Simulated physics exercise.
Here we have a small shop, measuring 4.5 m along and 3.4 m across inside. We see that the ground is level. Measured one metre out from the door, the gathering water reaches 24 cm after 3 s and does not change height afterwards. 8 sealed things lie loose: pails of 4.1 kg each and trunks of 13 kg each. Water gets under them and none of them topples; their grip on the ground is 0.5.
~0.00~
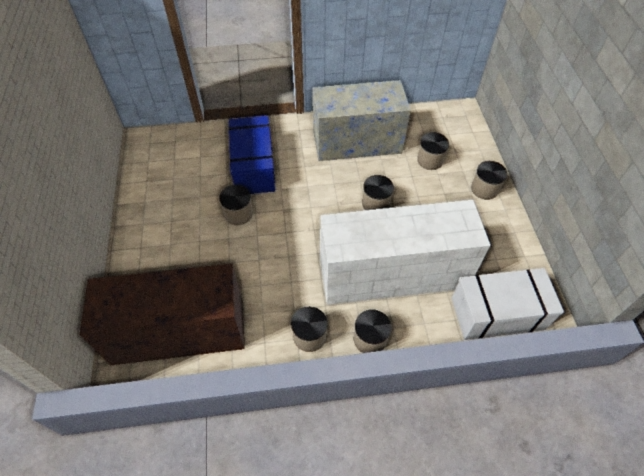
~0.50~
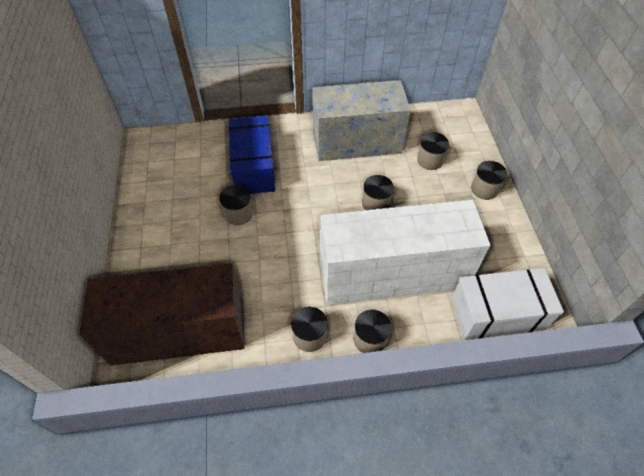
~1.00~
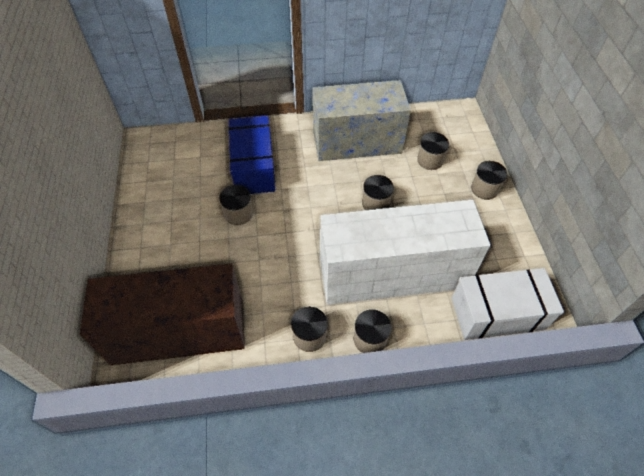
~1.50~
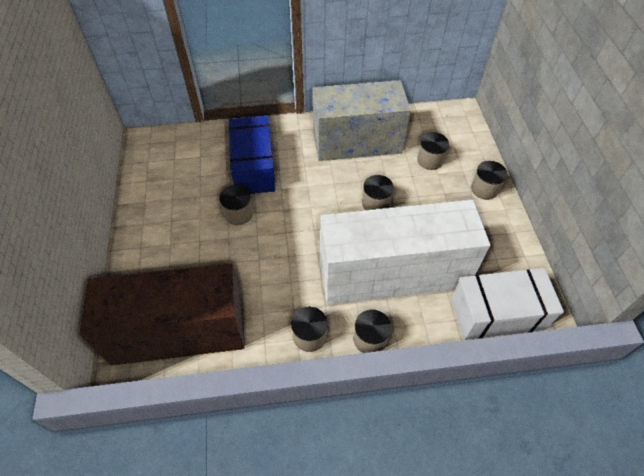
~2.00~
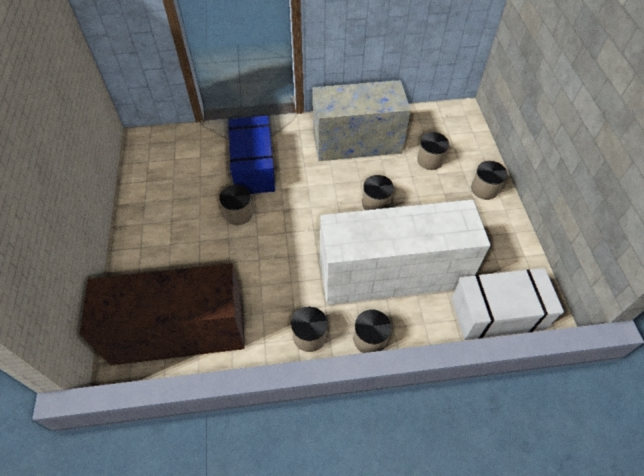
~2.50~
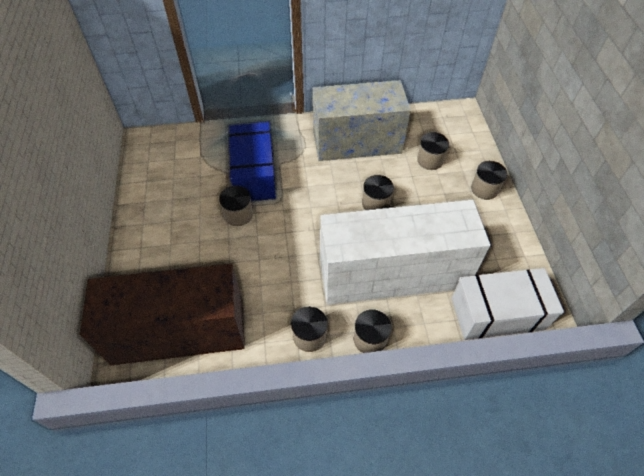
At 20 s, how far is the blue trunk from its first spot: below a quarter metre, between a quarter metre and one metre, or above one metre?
My guess is it drifts off a long way.
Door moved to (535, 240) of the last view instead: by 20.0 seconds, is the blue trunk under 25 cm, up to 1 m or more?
Observation: Blue trunk small displacement.
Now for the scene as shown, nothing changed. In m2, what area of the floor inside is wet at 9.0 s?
Close to 13 m2, I'd say.
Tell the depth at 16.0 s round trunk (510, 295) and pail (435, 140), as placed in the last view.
First about 17 cm, second about 14 cm.
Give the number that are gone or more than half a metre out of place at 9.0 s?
By that point, 7.
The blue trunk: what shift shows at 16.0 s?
I'd guess some 300 cm by then.
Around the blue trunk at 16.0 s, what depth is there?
Roughly 19 cm at that moment.
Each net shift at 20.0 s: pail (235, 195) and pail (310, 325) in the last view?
In that order: 150 cm, 200 cm.
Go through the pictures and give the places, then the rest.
In the first frame, the blue trunk at (250, 143) rests on the ground; 0.0 m2 under water; 0 of 8 have shifted.
In the second frame, the blue trunk at (250, 143) rests on the ground; water covers 0.0 m2; 0 of 8 have shifted.
In the third frame, the blue trunk at (250, 143), on the bottom; 0.0 m2 under water; 0 of 8 have shifted.
In the fourth frame, the blue trunk at (250, 143) rests on the ground; 0.0 m2 under water; 0 of 8 have shifted.
In the fifth frame, the blue trunk at (250, 143), on the bottom; water covers 0.3 m2; 0 of 8 have shifted.
In the sixth frame, the blue trunk at (251, 150) rests on the ground, 10 cm from its start; 0.9 m2 under water; 1 of 8 have shifted.
After 4.0 s the blue trunk is near (273, 185), 0.7 m from its start, afloat; 1 afloat.
After 9.0 s the blue trunk is near (370, 304), 2.3 m from its start, afloat; 6 afloat.
After 16.0 s the blue trunk is near (501, 278), 2.9 m from its start, afloat; 8 afloat.
After 20.0 s the blue trunk is near (483, 188), 2.5 m from its start, afloat; 8 afloat.
